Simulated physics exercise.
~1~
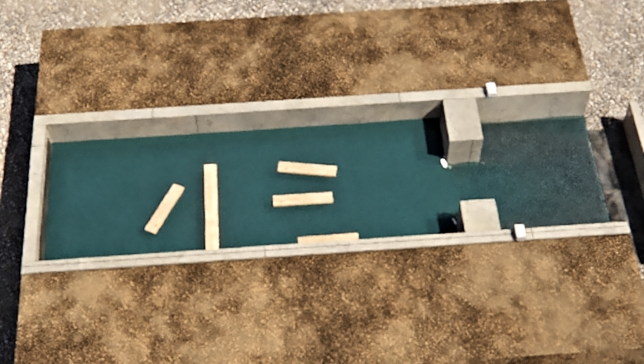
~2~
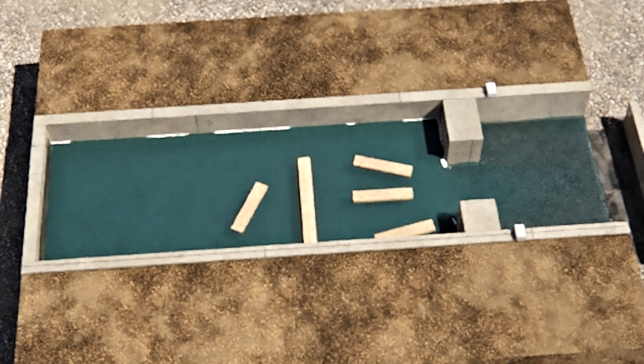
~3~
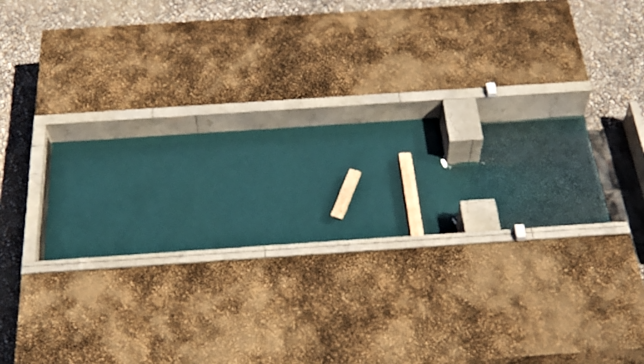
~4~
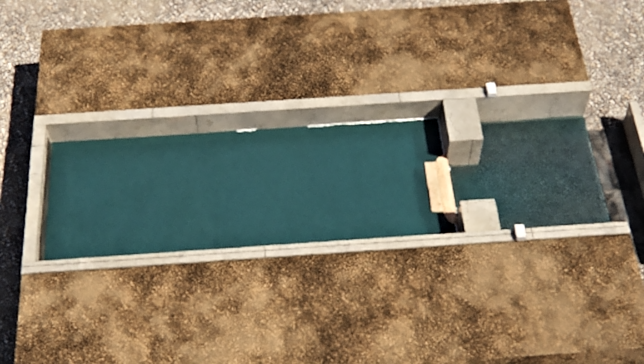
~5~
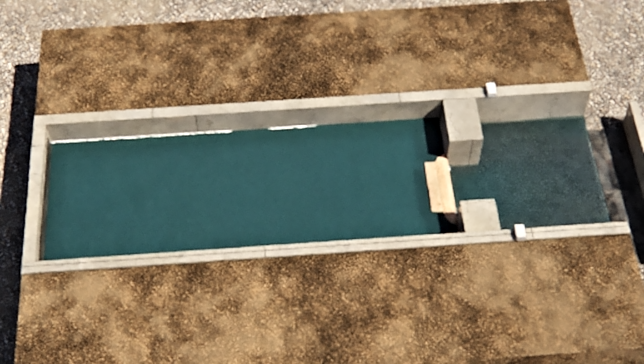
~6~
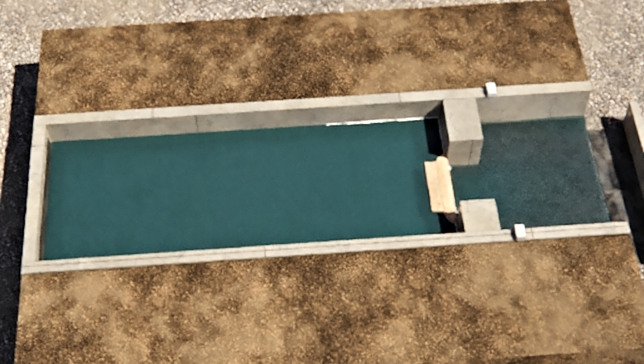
Pale planks drifting right along a green-water channel, three disappearing at the narrow gap before the last two lodge across it.
